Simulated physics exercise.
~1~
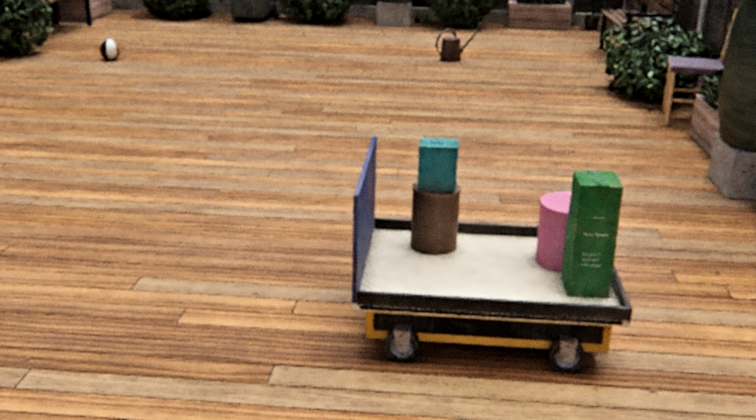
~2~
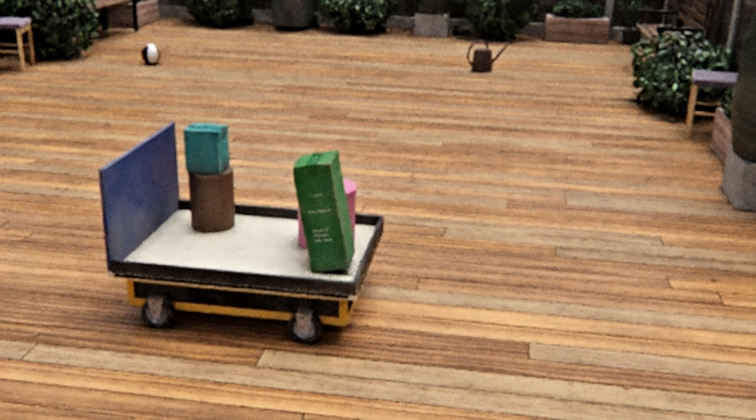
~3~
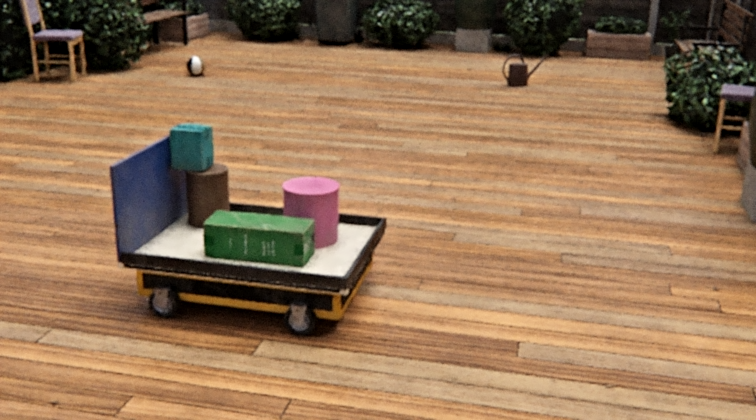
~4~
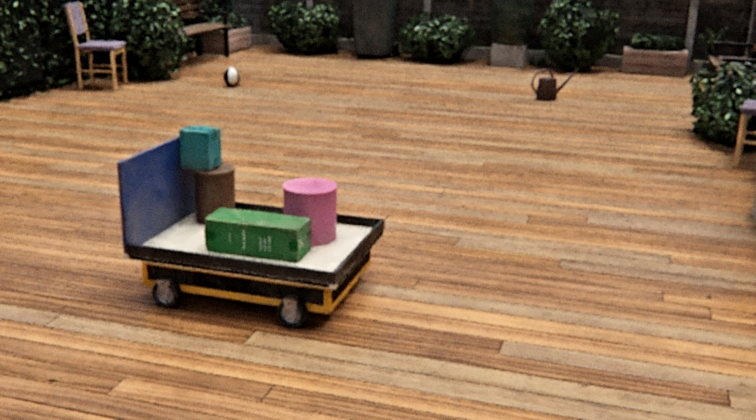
On a wooden deck, a loaded flat cart moves left and its green box topples over.
